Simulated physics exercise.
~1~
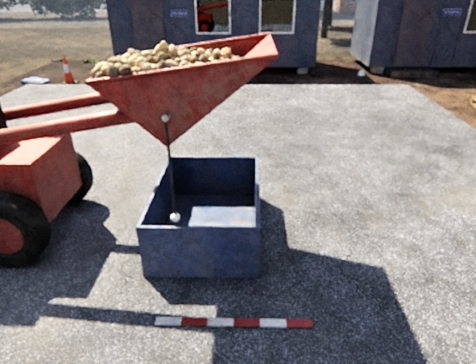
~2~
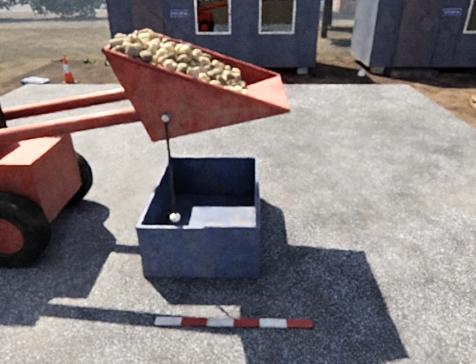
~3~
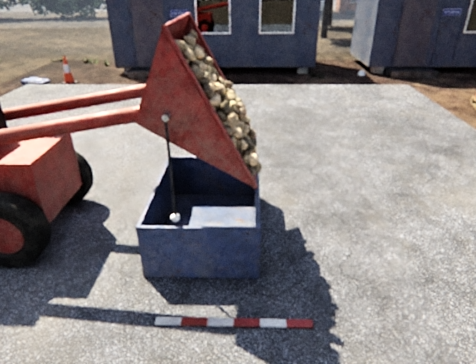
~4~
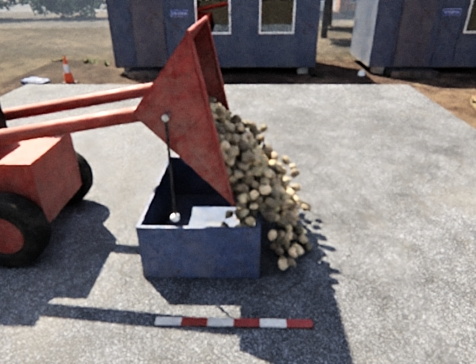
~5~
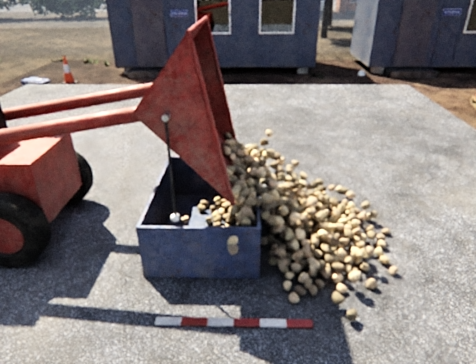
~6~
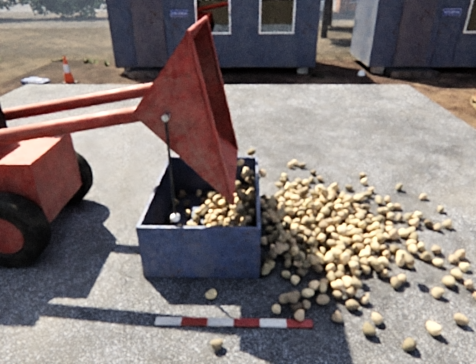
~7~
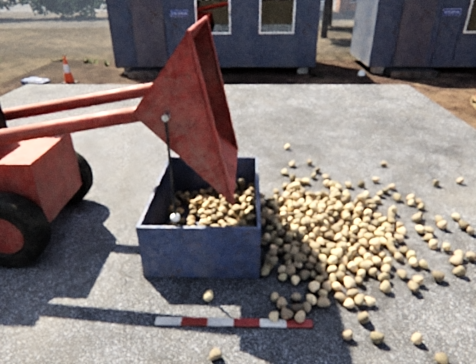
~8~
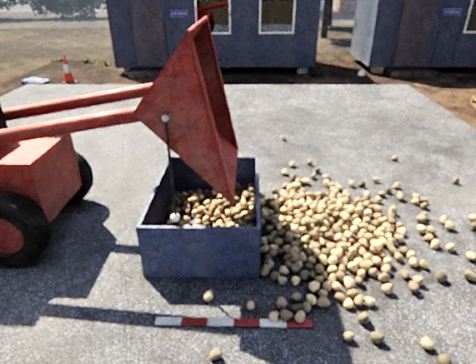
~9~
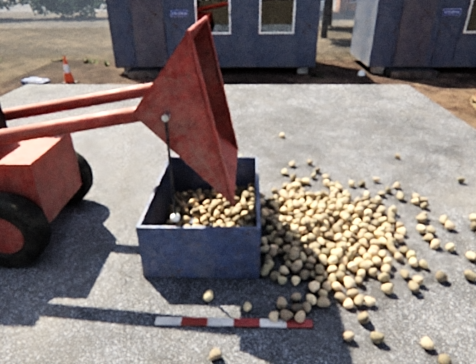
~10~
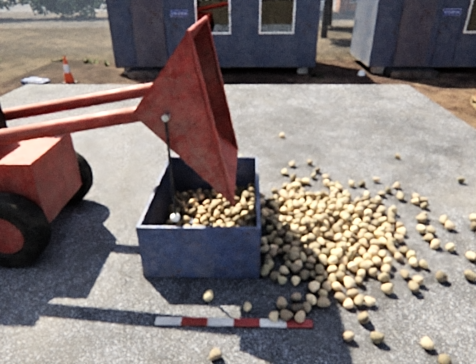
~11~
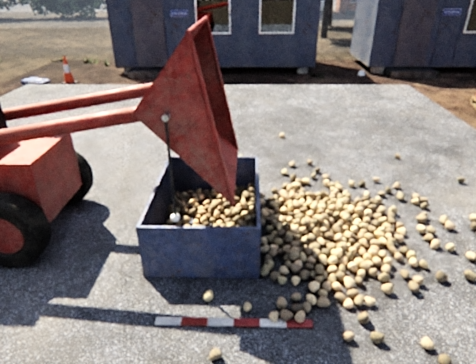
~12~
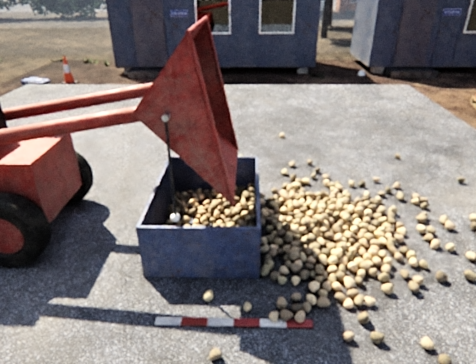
Red loader bucket tipping round beach stones over a blue bin, some landing inside but most spilling across the ground to the right.
